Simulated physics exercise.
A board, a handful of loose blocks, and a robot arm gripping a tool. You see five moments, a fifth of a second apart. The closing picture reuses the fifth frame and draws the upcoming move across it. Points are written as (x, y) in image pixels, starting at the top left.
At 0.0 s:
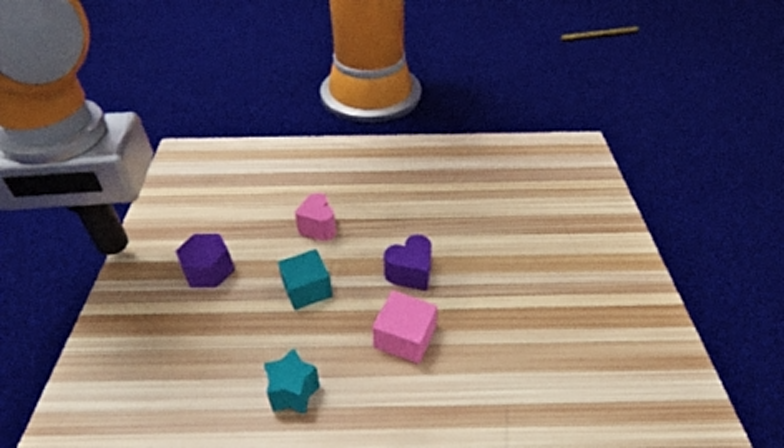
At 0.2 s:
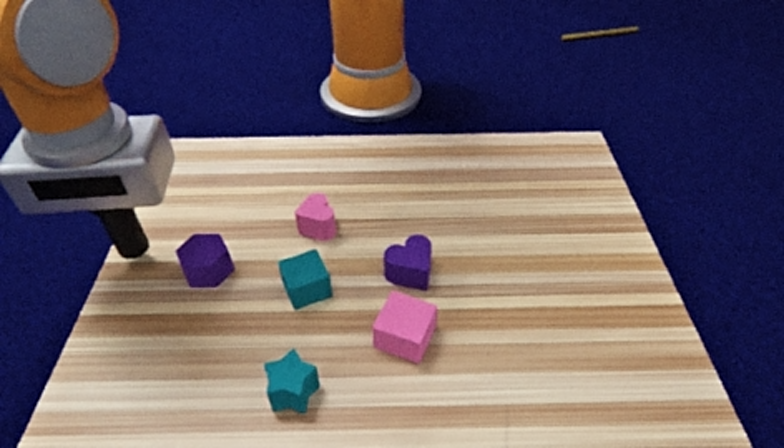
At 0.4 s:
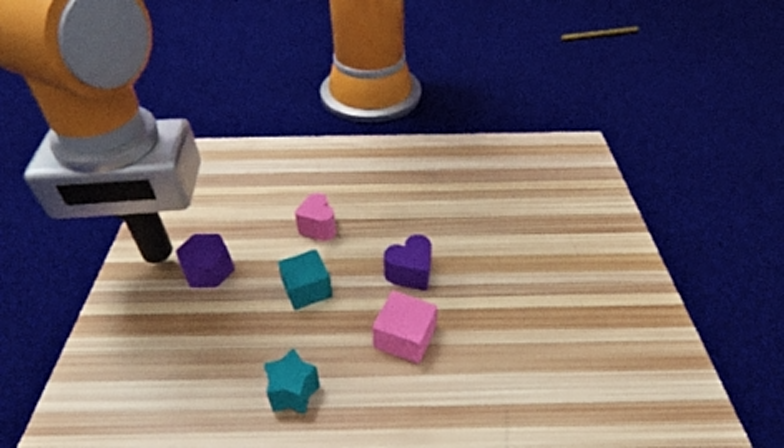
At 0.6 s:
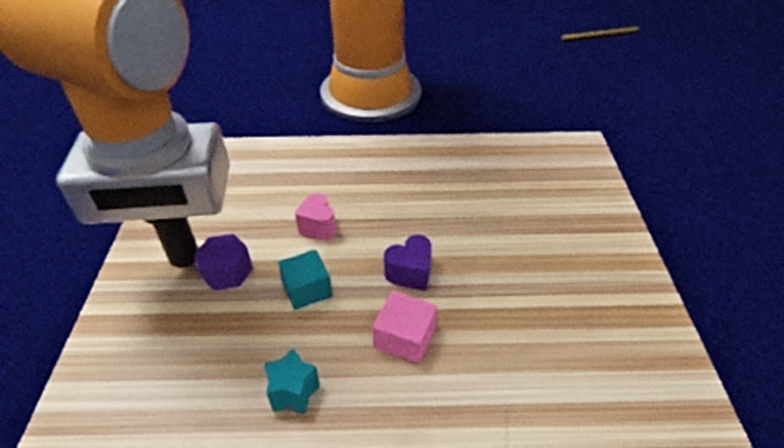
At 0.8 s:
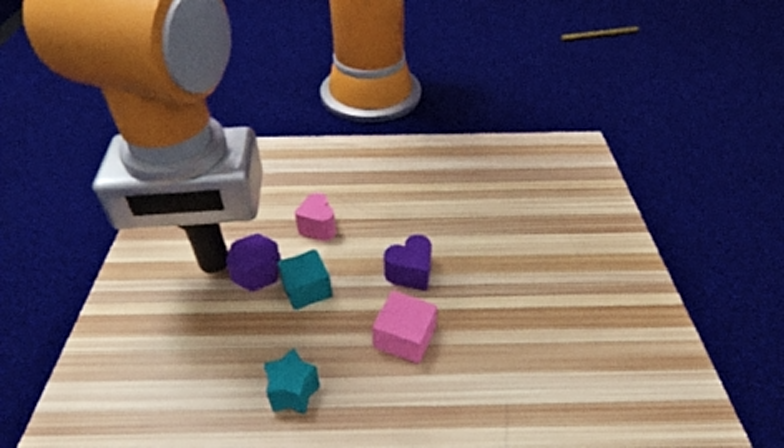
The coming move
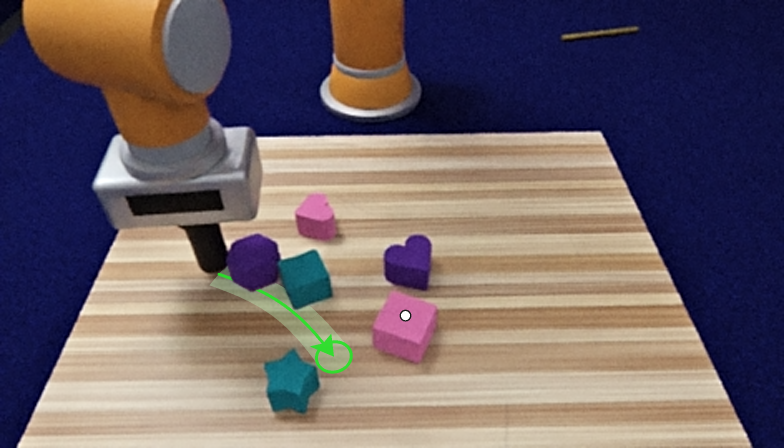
In the video, a robot arm holding a dark tool moves right over a wooden board scattered with pink, purple and turquoise blocks, then pushes the purple hexagon rightward, close to the turquoise four-sided block, while the other blocks stay still.
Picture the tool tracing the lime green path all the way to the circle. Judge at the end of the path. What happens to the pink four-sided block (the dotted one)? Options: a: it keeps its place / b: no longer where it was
The correct letter is a.
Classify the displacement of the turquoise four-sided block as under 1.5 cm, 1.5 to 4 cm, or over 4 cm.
Between 1.5 and 4 cm.
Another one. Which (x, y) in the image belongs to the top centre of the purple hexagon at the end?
In the picture, it is at (290, 248).
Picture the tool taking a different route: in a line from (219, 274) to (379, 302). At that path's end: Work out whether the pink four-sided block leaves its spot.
The block you're asking about gets moved.
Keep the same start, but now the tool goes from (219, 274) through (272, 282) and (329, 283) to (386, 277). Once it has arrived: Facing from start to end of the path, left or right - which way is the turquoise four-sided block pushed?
The turquoise four-sided block goes right.
The drawn path runs from (219, 274) via (262, 292) and (301, 319), ending at (334, 357); the dot is on the pink four-sided block.
The first path, step by step. One third of the way, tool at (260, 281); purple hexagon at (288, 249), turned 45° anticlockwise; turquoise four-sided block at (324, 268), turned 45° clockwise.
Two thirds of the way, tool at (299, 309); purple hexagon at (290, 248), turned 50° anticlockwise; turquoise four-sided block at (327, 268), turned 50° clockwise.
At the end, tool at (332, 346); purple hexagon at (290, 248), turned 50° anticlockwise; turquoise star block not moved; turquoise four-sided block at (327, 268), turned 50° clockwise; pink four-sided block not moved.
